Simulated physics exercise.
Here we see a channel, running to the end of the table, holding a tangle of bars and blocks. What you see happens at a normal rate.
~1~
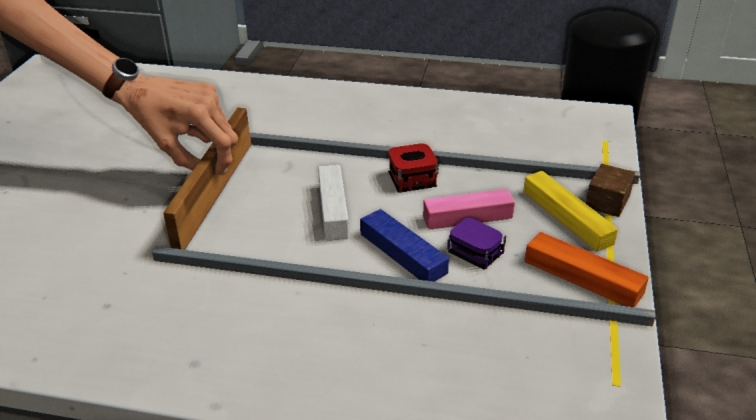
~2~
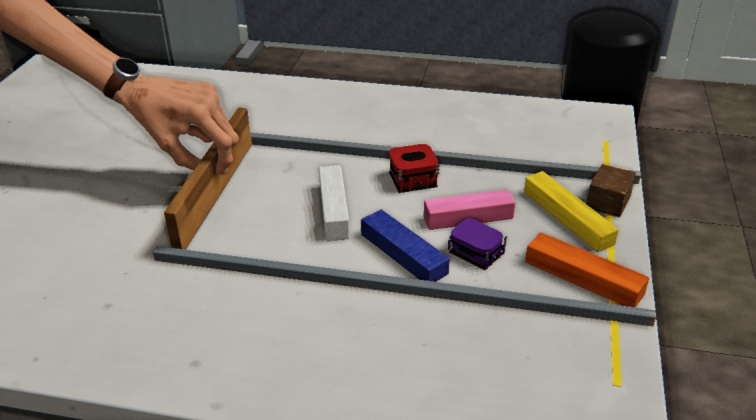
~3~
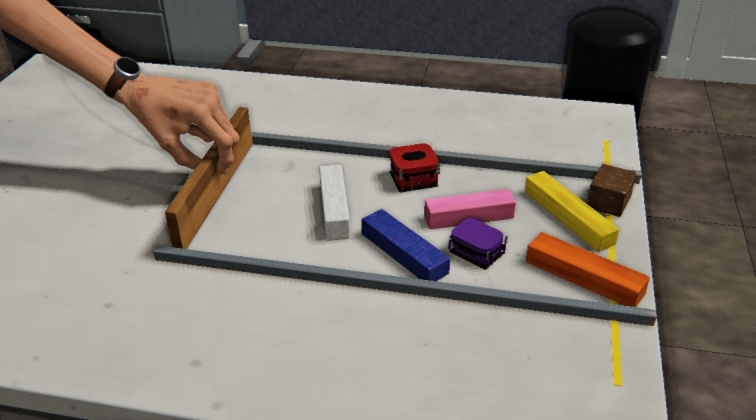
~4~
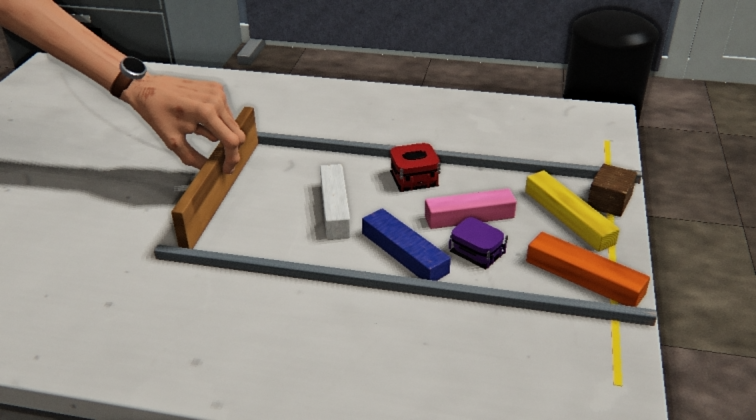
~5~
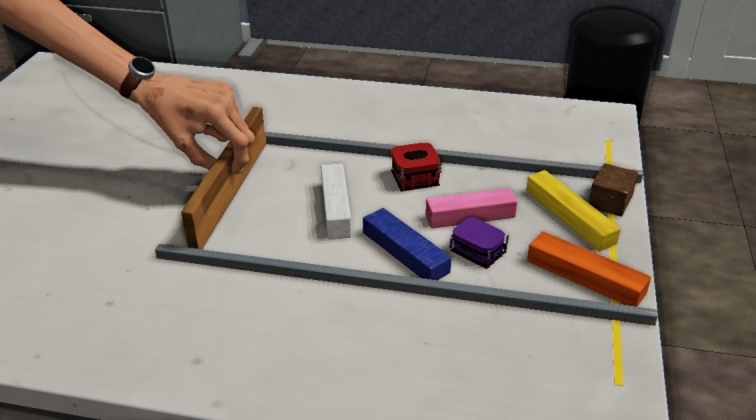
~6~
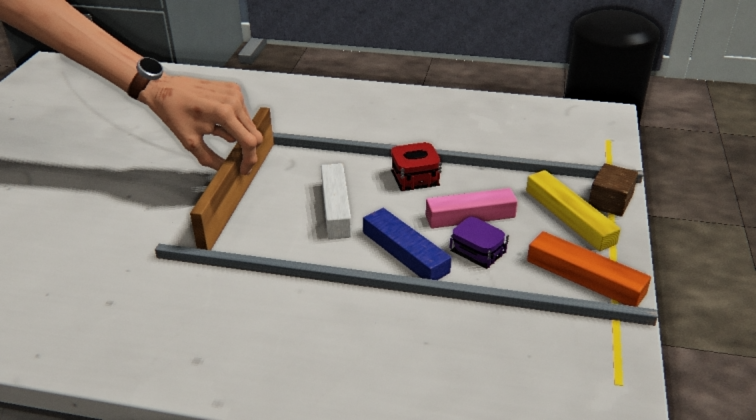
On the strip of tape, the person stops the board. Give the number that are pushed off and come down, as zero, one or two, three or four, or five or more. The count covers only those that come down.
What drops is a group of five or more.
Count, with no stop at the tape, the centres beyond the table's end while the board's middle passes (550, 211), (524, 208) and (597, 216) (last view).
The numbers past the end are 3, 1 and 5.
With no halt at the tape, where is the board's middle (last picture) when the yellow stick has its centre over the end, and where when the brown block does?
The middle is at (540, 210) when it's the yellow stick, and at (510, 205) when it's the brown block.
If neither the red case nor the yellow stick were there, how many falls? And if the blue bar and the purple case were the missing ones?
4 and 4.
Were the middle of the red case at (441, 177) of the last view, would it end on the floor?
So the red case keeps its spot.
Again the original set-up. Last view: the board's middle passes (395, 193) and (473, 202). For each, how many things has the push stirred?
The first count is 5, and then it's 8.
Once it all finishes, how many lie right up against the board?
The count in contact is 2.
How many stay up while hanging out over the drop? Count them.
Result: 1.
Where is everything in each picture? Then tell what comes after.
The first picture shows brown block (610, 190); orange stick (584, 269); yellow stick (568, 209); board (212, 175); tape (610, 240).
The second picture shows orange stick (585, 269); white bar (334, 202).
The third picture shows yellow stick (569, 210); pink stick (470, 209).
The fourth picture shows brown block (612, 190); board (219, 174).
The fifth picture shows orange stick (587, 268); blue bar (406, 245).
The sixth picture shows brown block (613, 189); orange stick (587, 268); yellow stick (571, 209); board (237, 175); tape (612, 239).
Soon after, none off yet; brown block at rest near (613, 189); orange stick at rest near (587, 268); yellow stick at rest near (571, 209).
After that, none off yet; brown block at rest near (613, 189); orange stick at rest near (588, 268); yellow stick moving near (579, 207).
And then, one off so far; brown block on its way down near (679, 269); orange stick tilting well over near (673, 296); yellow stick tilting a little near (661, 211).
In the end, the number that fall off is five or more; gone, blue bar, pink stick, purple case, yellow stick, orange stick and brown block.
